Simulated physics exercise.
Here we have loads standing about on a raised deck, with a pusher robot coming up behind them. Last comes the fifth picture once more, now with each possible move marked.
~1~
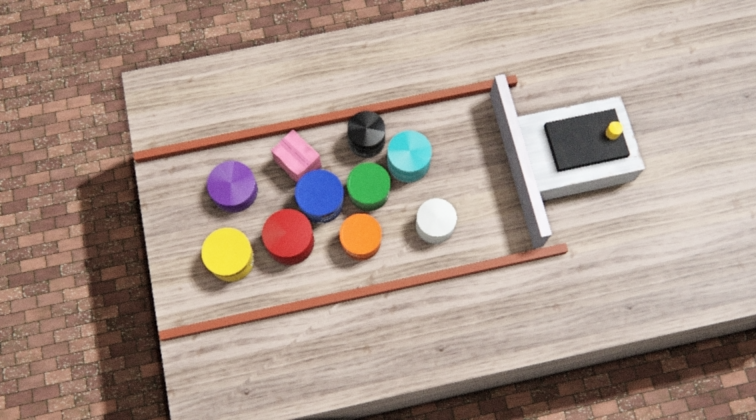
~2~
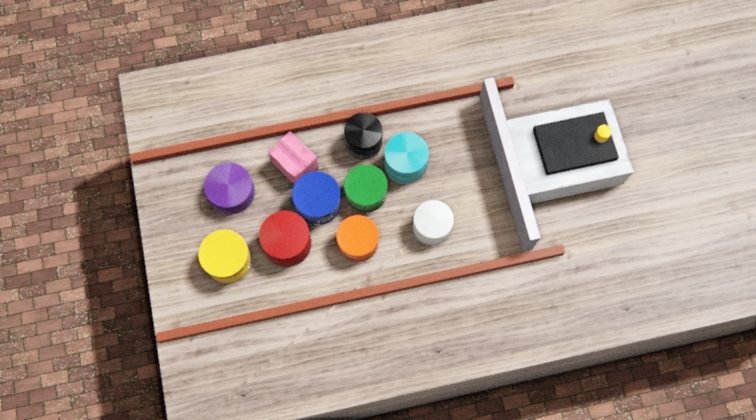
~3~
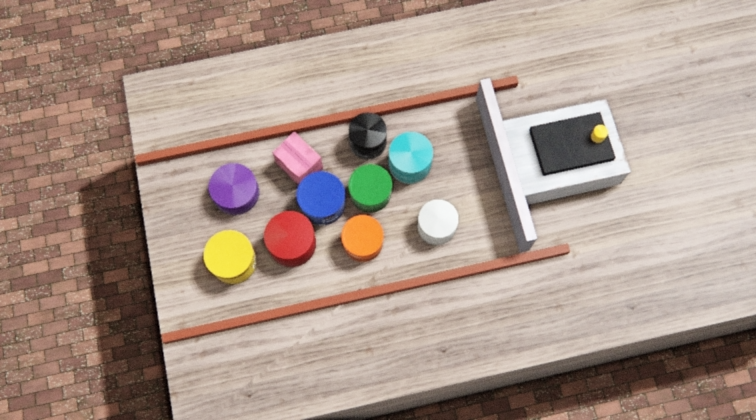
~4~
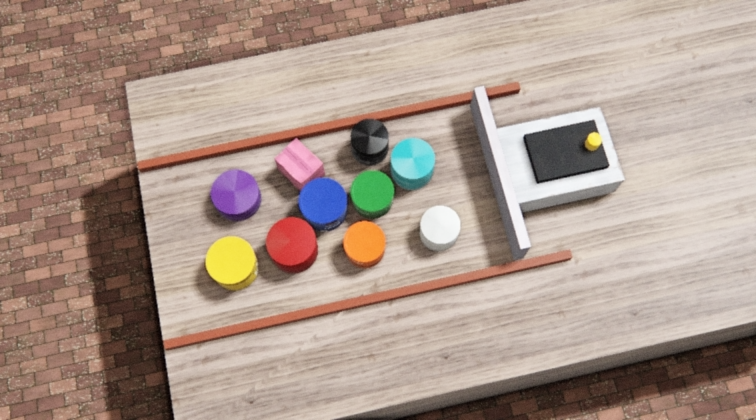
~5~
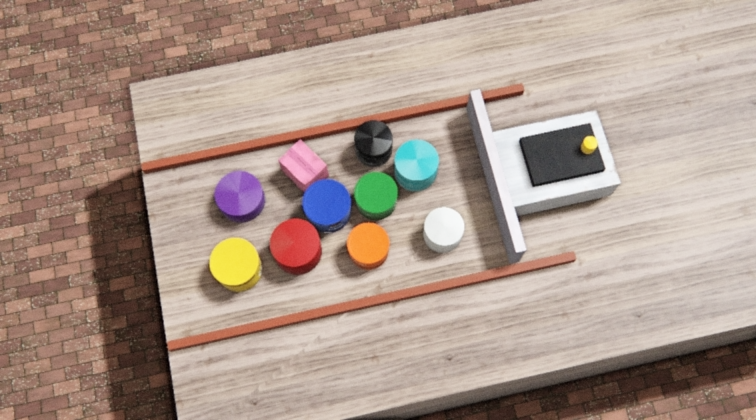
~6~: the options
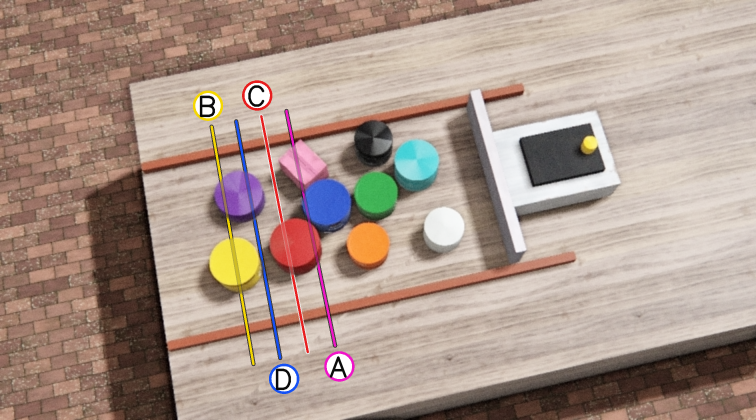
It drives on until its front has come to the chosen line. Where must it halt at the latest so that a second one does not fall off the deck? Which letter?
The farthest such stop is D.
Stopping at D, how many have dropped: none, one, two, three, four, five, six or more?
By then, one.
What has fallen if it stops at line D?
The yellow pail.
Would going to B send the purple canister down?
By then, yes.
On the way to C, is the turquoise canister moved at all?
Yes.
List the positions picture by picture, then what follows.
The first picture shows purple canister (233, 187); red canister (289, 238); green pail (368, 187).
The second picture shows robot (570, 144); turquoise canister (406, 158).
The third picture shows robot (566, 144); orange pail (363, 239).
The fourth picture shows robot (560, 152); blue pail (324, 206).
The fifth picture shows robot (556, 155); black canister (374, 144); purple canister (240, 197); red canister (297, 247).
On the copy, A at (310, 223); B at (232, 240); C at (283, 229); D at (257, 234).
On D. First, robot (471, 174); black canister (360, 140); orange pail (358, 254).
Then, robot (385, 192); yellow pail (215, 272); purple canister (211, 192).
Finally, robot (317, 207); yellow pail over the edge; purple canister (154, 194); one fallen.
By contrast, A is within the limit but short; B drops two; C is within the limit but short.
